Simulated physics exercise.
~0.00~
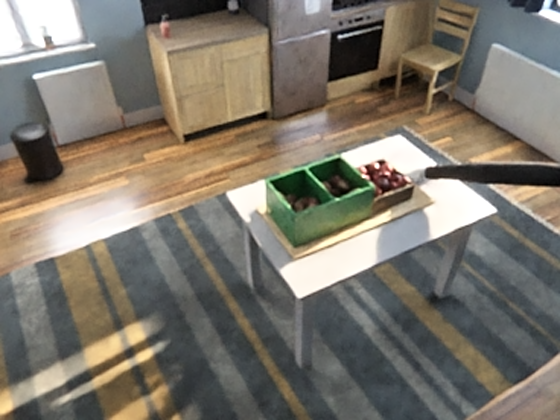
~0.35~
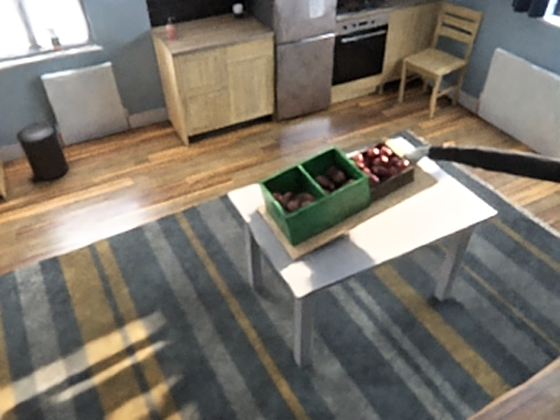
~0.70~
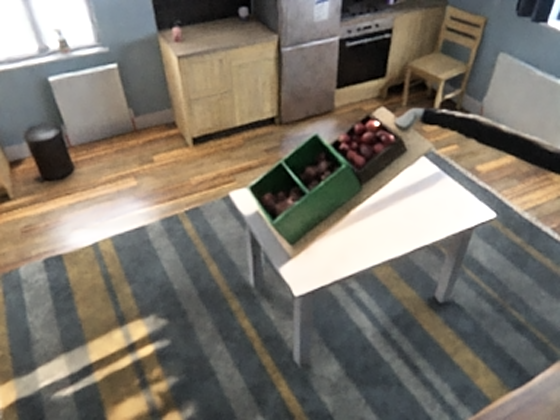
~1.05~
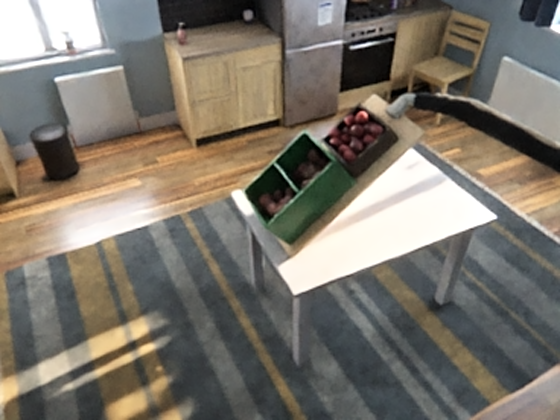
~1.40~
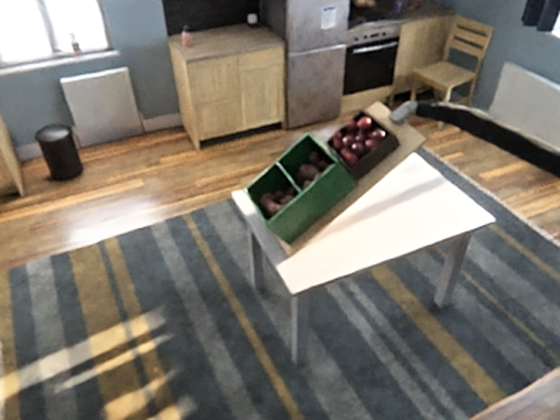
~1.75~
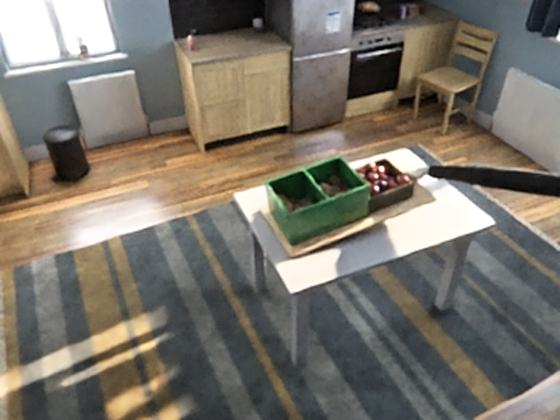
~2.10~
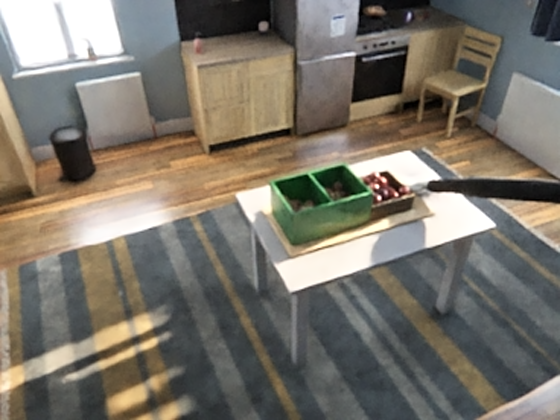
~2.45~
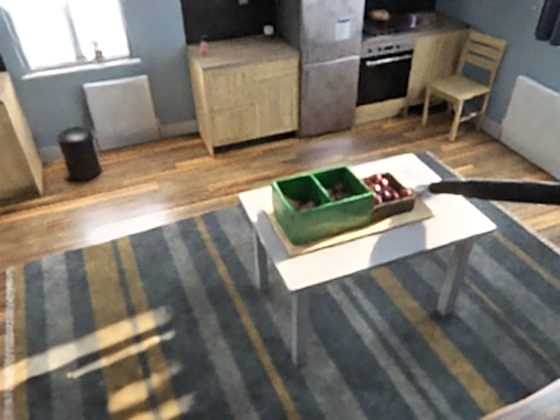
A sunlit kitchen with wooden cabinets, a steel fridge and a striped grey and yellow rug is seen from above, the view drifting slightly sideways. On a pale table in the middle, a board carries a divided green tote of reddish-brown potatoes on the left and a dark tote of red apples on the right. A dark arm reaching in from the right lifts the board's right end, pivoting it steeply on its left edge. The board pauses near its steepest slant, eases back slightly, then lowers flat. It rests on the table with both loads still in their totes.
